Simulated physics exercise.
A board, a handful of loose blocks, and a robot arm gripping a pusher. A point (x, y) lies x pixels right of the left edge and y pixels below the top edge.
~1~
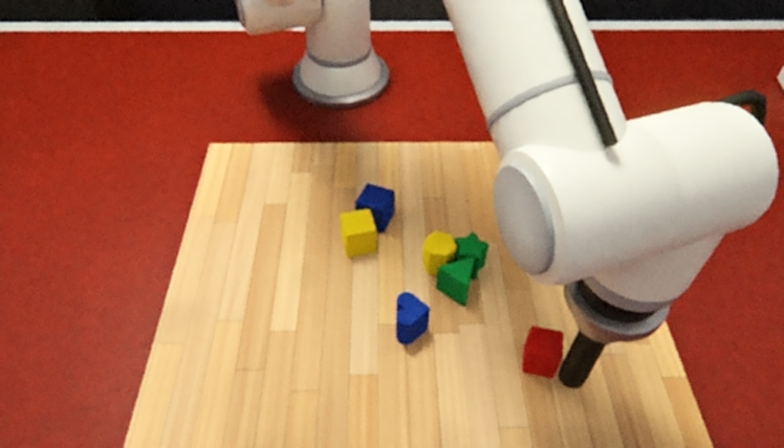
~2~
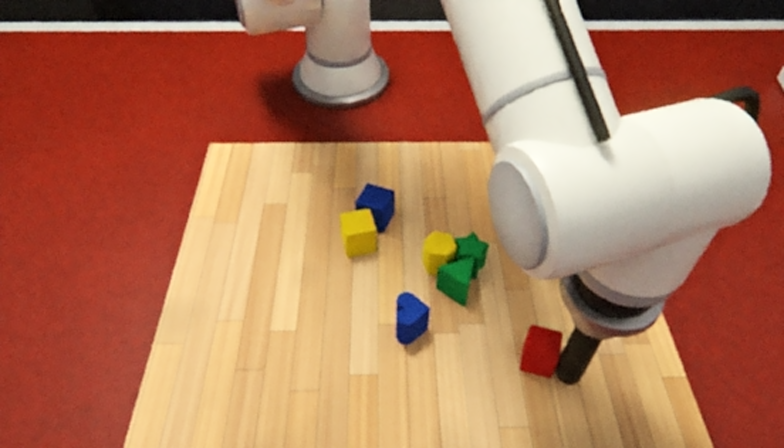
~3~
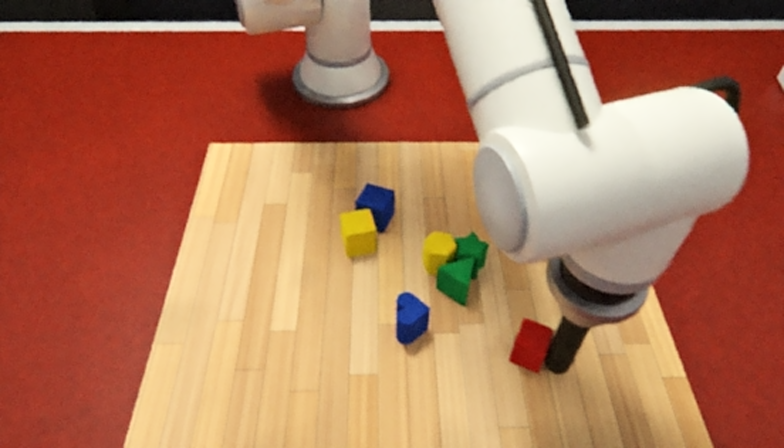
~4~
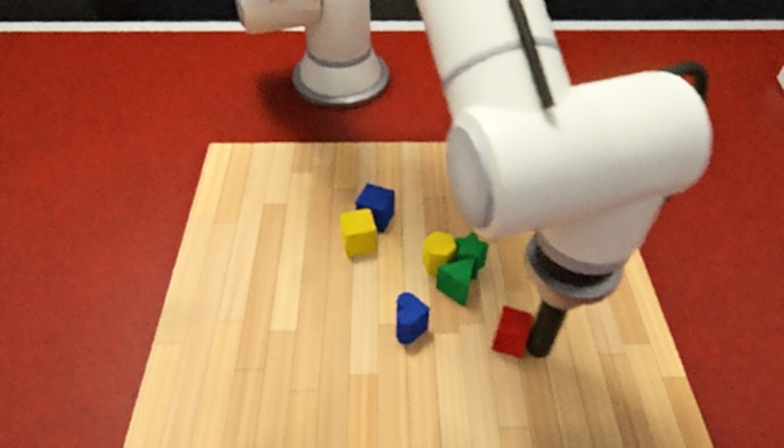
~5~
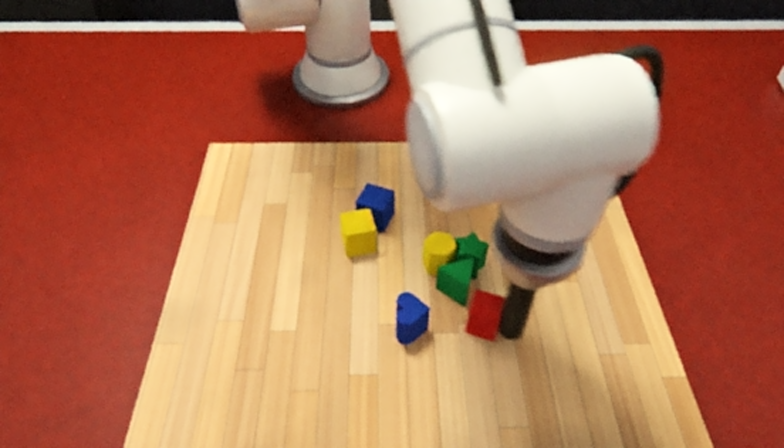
Robot arm with a dark pusher nudging a red block left and slightly away across a wooden board, other coloured blocks staying still.
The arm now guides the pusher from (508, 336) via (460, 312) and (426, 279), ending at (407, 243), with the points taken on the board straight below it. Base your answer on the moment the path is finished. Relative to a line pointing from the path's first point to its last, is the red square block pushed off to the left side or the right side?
Moves left.
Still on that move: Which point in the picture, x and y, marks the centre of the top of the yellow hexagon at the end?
Put as a pixel place, it's (440, 228).
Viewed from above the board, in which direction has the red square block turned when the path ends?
Against the clock.
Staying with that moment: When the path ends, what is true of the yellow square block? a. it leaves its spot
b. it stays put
b - it stays put.
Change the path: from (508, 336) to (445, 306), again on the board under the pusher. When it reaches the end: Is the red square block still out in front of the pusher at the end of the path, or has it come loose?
The pusher keeps it before itself.
The first path, step by step. One third of the way, pusher at (460, 305); yellow hexagon at (439, 234), turned 15° clockwise; green triangular block at (433, 261), turned 75° clockwise; red square block at (435, 284).
Two thirds of the way, pusher at (426, 272); yellow hexagon at (439, 232), turned 30° clockwise; green triangular block at (415, 241), turned 60° clockwise; red square block at (410, 276), turned 45° anticlockwise.
At the end, pusher at (408, 236); yellow square block in place; blue square block at (373, 194); yellow hexagon at (440, 228), turned 50° clockwise; green triangular block at (398, 206), turned 60° clockwise; red square block at (410, 276), turned 45° anticlockwise.
